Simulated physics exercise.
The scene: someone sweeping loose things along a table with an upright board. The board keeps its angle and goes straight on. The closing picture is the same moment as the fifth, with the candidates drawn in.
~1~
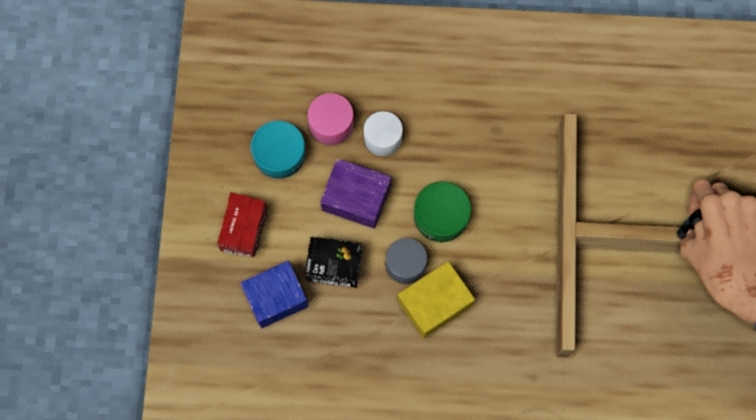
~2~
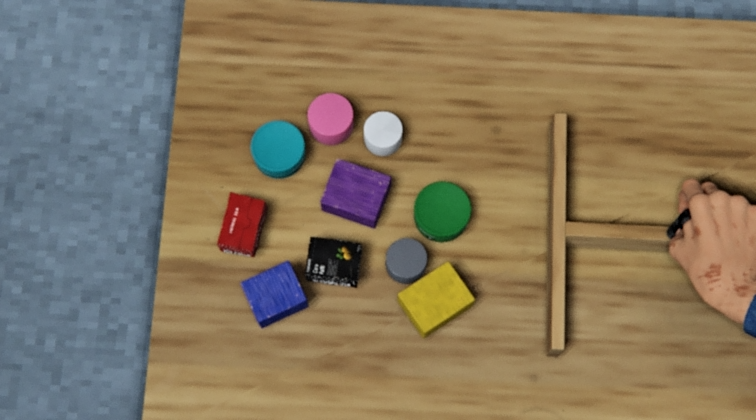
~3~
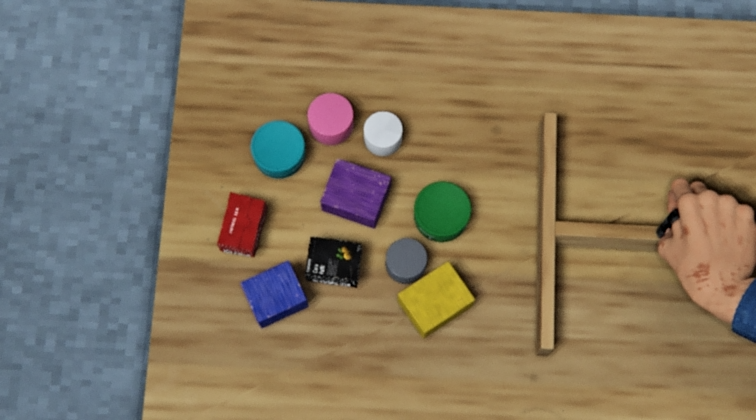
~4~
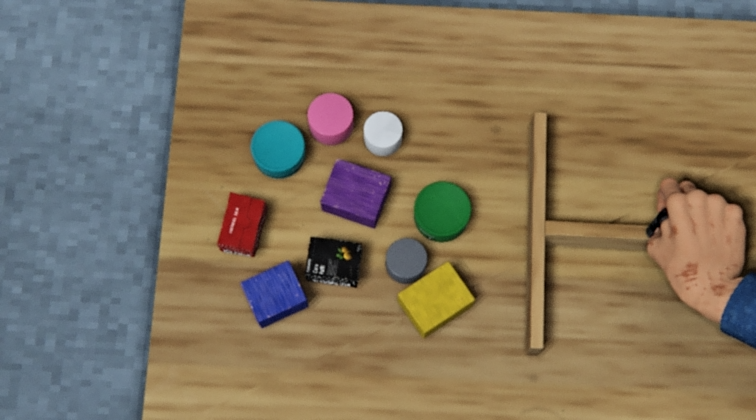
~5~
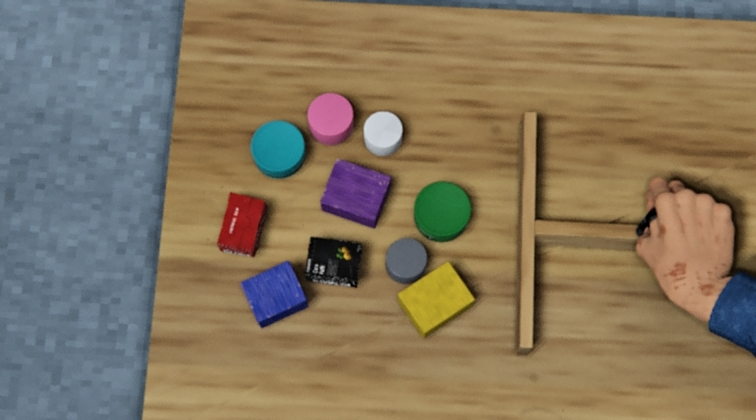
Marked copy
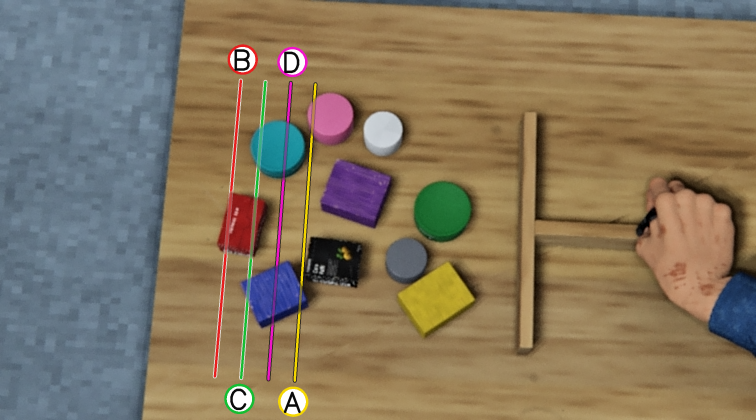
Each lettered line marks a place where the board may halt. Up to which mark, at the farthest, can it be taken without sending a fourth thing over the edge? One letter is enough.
Line B.
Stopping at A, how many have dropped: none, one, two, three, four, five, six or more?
The count is none.
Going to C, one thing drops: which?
The blue block.
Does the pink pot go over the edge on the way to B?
No.
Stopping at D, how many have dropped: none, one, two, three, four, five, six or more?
By then, none.
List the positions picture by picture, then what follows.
The first frame shows red packet (243, 225); turquoise tub (278, 150); purple block (356, 194).
The second frame shows board (560, 228); blue block (275, 295).
The third frame shows board (549, 227); yellow block (436, 300).
The fourth frame shows board (539, 227); black packet (334, 263).
The fifth frame shows board (529, 226); pink pot (331, 119); red packet (243, 225); turquoise tub (278, 150).
On the copy, A at (305, 227); B at (228, 224); C at (254, 225); D at (280, 226).
On B. First, board (420, 221); yellow block (372, 302); purple block (332, 187).
Then, board (312, 216); blue block (202, 313); turquoise tub (225, 111).
Finally, board (229, 211); blue block over the edge; red packet over the edge; two fallen.
By contrast, A is within the limit but short; C is within the limit but short; D is within the limit but short.
